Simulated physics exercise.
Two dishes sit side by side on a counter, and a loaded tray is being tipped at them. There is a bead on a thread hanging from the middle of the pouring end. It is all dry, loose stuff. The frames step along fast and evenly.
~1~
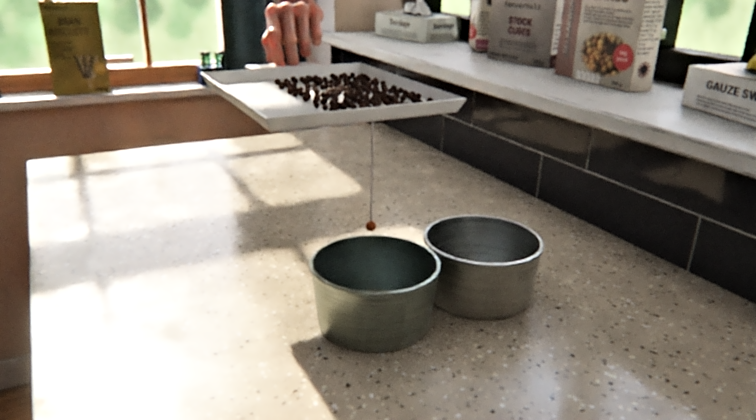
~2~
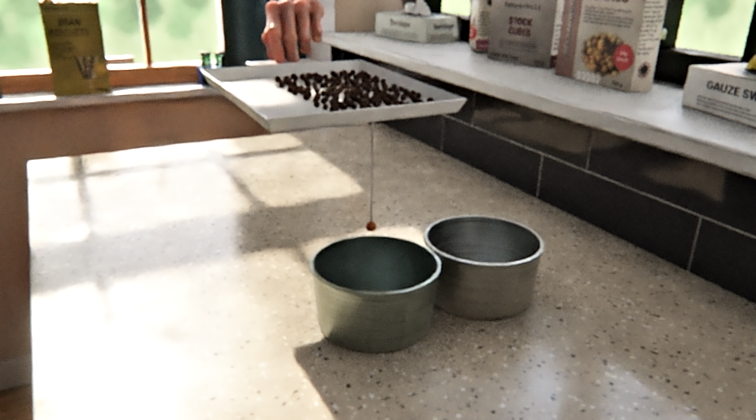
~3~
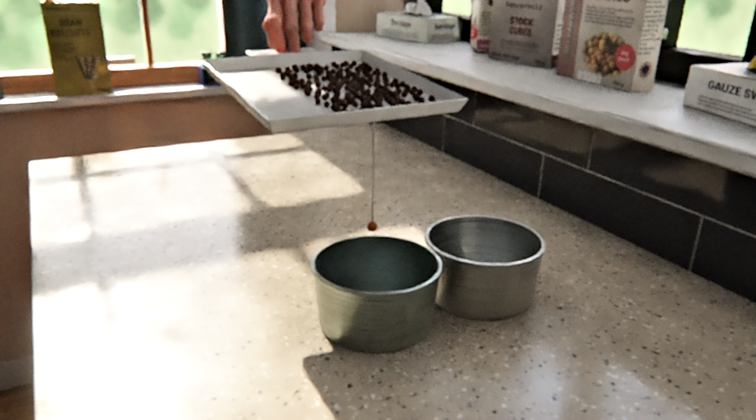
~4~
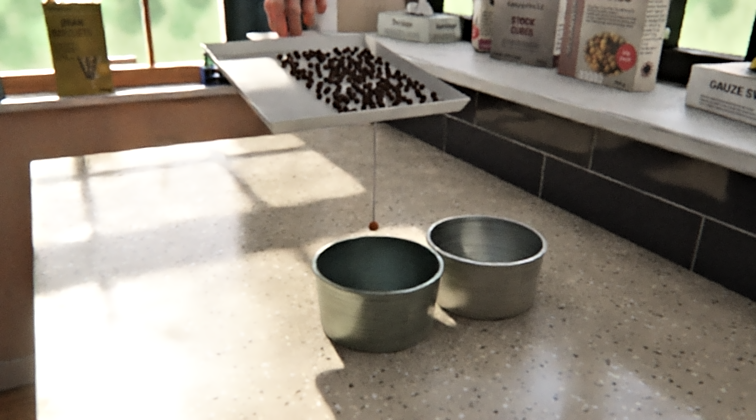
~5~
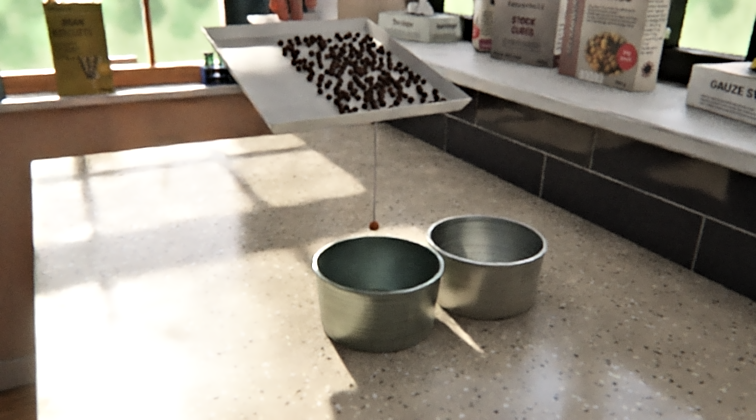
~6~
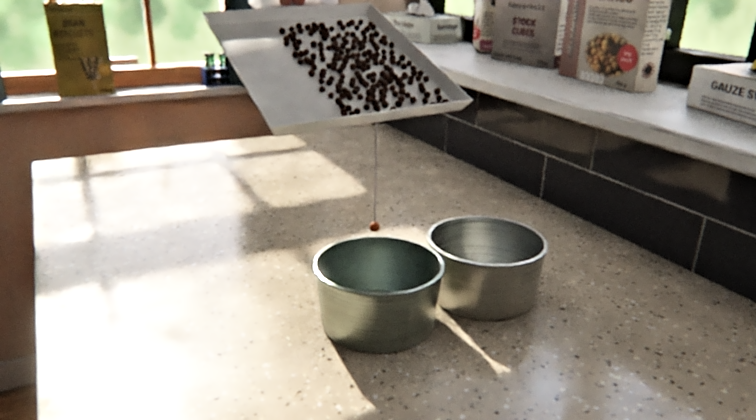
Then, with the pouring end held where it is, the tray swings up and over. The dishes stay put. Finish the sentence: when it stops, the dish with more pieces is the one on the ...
Left.
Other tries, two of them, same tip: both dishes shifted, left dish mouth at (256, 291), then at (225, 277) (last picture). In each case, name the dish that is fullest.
First place: The rightmost dish. Second place: The rightmost dish.
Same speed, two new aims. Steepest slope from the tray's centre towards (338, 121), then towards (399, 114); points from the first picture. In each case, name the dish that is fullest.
The leftmost dish, then the rightmost dish.
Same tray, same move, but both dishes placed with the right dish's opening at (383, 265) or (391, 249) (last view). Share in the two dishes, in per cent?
Result, in turn: 80 %, 80 %.
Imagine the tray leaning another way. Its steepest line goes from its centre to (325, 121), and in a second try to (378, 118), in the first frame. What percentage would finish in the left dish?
Close to 40 percent first and close to 40 percent second.
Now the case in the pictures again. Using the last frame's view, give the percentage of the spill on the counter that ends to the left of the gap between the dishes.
I'd put it at close to 70 per cent.
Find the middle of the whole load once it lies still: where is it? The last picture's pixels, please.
Around (390, 319), give or take.
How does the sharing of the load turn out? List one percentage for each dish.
The left dish holds 70 % and the right dish holds 20 %.
Soon, tray tipped steeply; most on the tray; a stray few outside both; a small part in the air.
A while on, tray tipped right over; a small part on the tray; about half in the left dish; a small part in the right dish; a small part outside both; about a third in the air.
Towards the end, tray tipped past a quarter turn; about two thirds in the left dish; about a quarter in the right dish; about a quarter outside both.
Finally, tray tipped past a quarter turn; about two thirds in the left dish; about a quarter in the right dish; about a quarter outside both.
